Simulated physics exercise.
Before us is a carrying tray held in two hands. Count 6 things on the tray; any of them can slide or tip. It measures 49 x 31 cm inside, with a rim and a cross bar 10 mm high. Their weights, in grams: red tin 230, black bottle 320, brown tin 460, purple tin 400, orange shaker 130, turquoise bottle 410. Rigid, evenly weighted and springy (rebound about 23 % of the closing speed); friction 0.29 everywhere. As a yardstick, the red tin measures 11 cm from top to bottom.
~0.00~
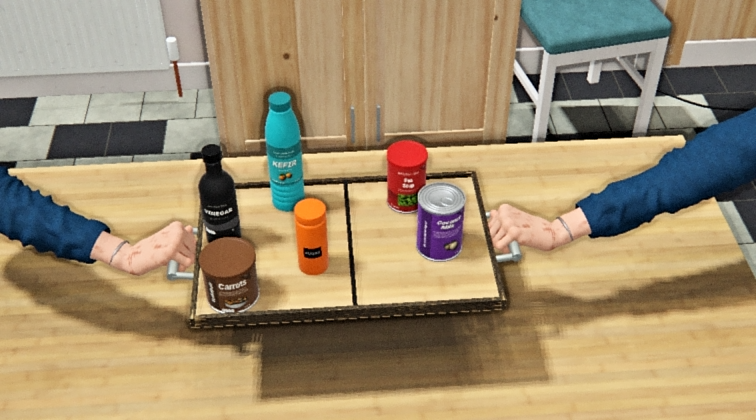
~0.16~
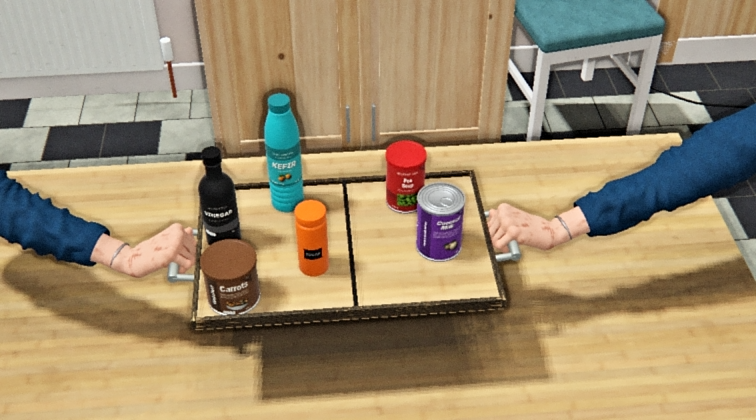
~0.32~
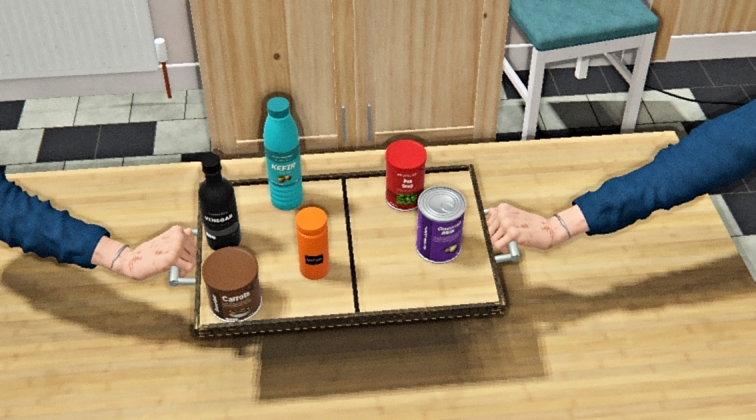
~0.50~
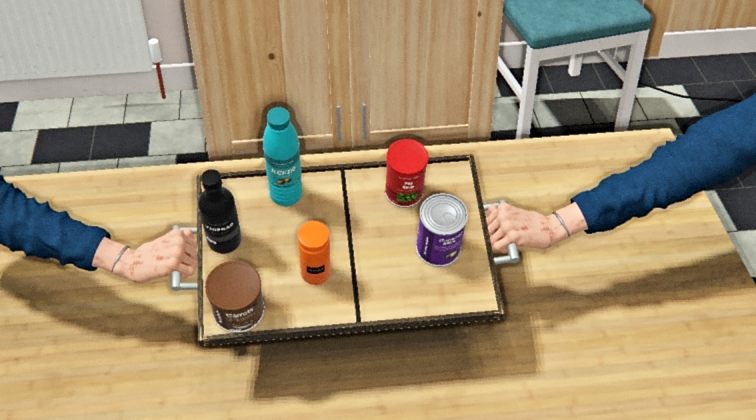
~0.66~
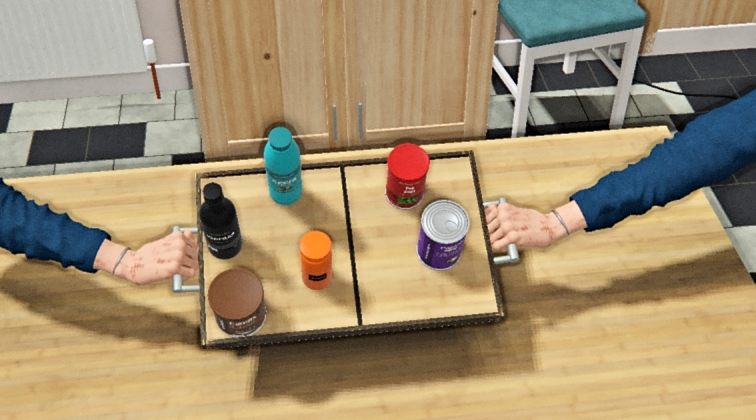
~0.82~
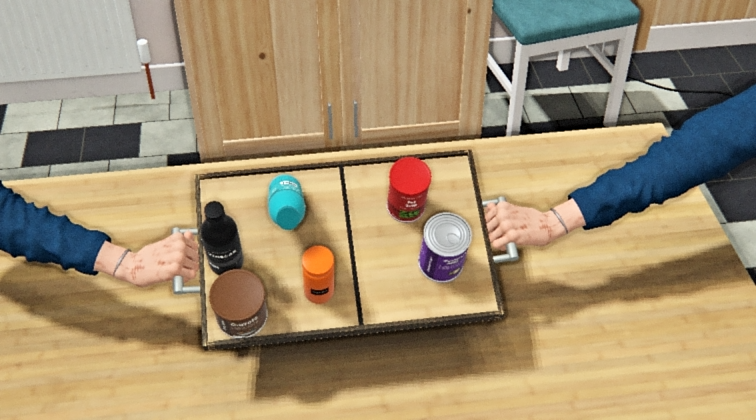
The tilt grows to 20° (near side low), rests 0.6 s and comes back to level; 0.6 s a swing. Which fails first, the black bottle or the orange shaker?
It is the latter, the orange shaker.
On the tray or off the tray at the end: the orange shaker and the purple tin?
The orange shaker finishes off the tray; the purple tin is still on the tray.
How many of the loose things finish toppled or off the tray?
In all, 2.
By 1.02 s, tray tilted 20°, near edge down; orange shaker rocked 40° off its seat near (338, 315); black bottle 7 cm from its spot near (218, 254); turquoise bottle on its side.
By 1.32 s, tray tilted 20°, near edge down; orange shaker now off the tray; black bottle 7 cm from its spot near (217, 255); turquoise bottle on its side.
When it is over (2.4 s), off the tray, orange shaker; lying over on the tray, turquoise bottle; not toppled but over 5 cm from the start, red tin, black bottle and purple tin; brown tin within 5 cm of the start. End places, in pixels of the last picture, black bottle near (215, 233). Black bottle was never lost; orange shaker went at 1.02 s.
